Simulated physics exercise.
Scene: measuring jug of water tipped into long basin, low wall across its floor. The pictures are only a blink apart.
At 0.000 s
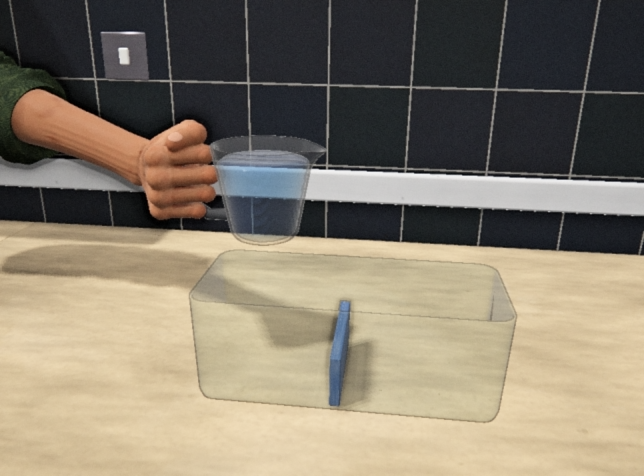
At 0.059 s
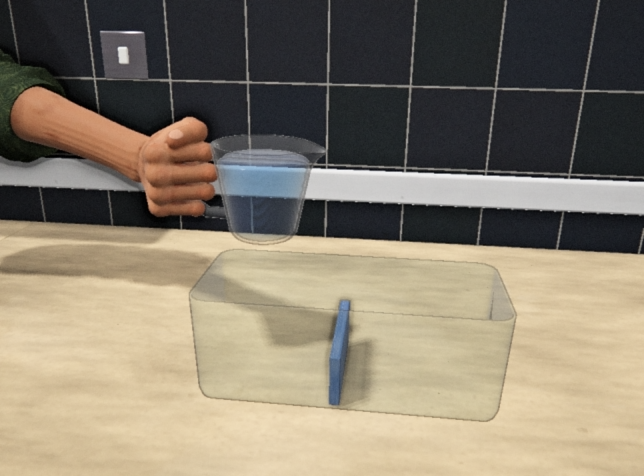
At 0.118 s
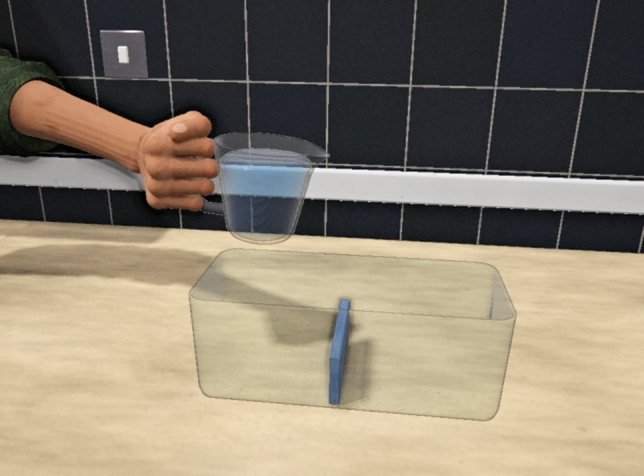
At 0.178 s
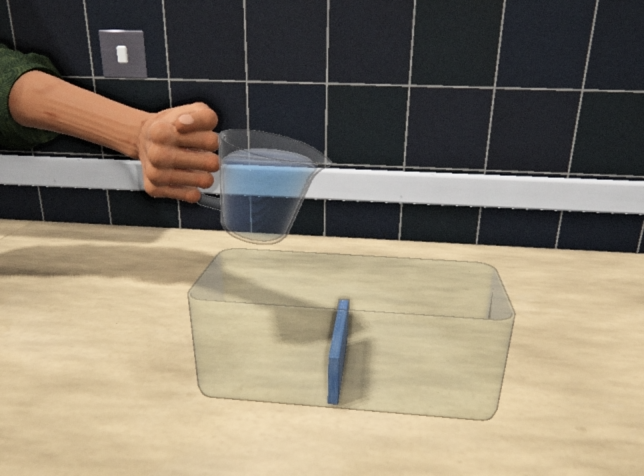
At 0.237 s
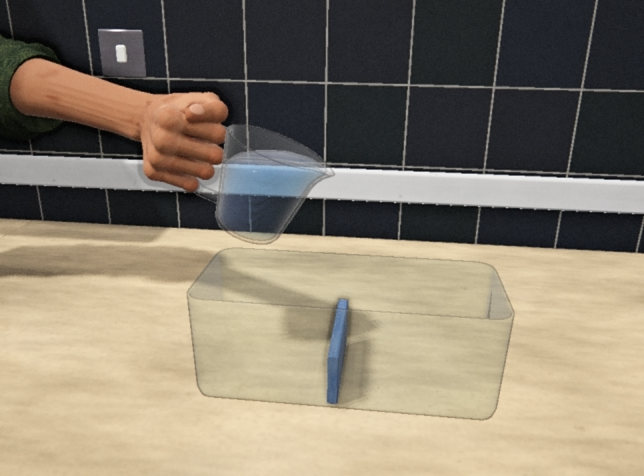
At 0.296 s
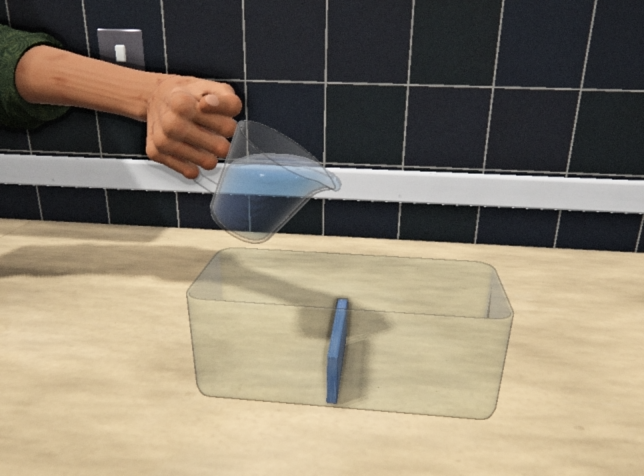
A hand holding a clear measuring jug of blue water tilts it gradually to the right above a long transparent basin with a low blue wall across its floor, the water shifting toward the spout as the jug leans.
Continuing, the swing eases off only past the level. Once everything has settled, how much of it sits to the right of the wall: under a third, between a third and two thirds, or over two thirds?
The share right of the wall is the greater part, past two thirds.
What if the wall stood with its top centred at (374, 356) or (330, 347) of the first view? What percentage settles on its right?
Respectively 35 and 90 per cent, approximately.
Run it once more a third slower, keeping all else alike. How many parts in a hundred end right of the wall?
Roughly 85 percent.
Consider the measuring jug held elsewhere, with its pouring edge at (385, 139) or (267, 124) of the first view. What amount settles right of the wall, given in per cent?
95 and 5 in a hundred.
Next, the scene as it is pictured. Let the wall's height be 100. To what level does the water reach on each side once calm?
Left about 10, right about 30.
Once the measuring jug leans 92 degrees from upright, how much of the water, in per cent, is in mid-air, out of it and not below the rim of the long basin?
It comes to 20 per cent or so.
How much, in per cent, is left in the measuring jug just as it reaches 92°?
Around 40 in a hundred has not poured out yet.
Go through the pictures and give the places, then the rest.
In the first frame, it leans 0°; its right rim is at (326, 150); the water meets the walls at (220, 157) and (311, 161); the long basin's rim runs from (207, 274) to (506, 293); the wall's top is at (341, 329).
In the second frame, it leans 1°; its right rim is at (327, 150); the water meets the walls at (220, 156) and (312, 161).
In the third frame, it leans 6°; its right rim is at (330, 155); the water meets the walls at (223, 154) and (314, 162).
In the fourth frame, it leans 12°; its right rim is at (332, 163); the water meets the walls at (226, 155) and (318, 164).
In the fifth frame, it leans 21°; its right rim is at (335, 174); the water meets the walls at (228, 159) and (328, 167).
In the sixth frame, it leans 32°; its right rim is at (336, 187); the water meets the walls at (227, 164) and (326, 176); 2 per cent is over the edge.
By 0.60 s the tilt is 92° and 41 per cent is still to pour, 0 is left of the wall and 38 right of it.
By 0.83 s the tilt is 110° and 3 per cent is still to pour, 17 is left of the wall and 77 right of it.
By 1.06 s the tilt is 110° and 0 per cent is still to pour, 22 is left of the wall and 78 right of it.
By 1.32 s the tilt is 110° and 0 per cent is still to pour, 22 is left of the wall and 78 right of it.
At rest 22 per cent lies left of the wall, 78 right of it and 0 outside.
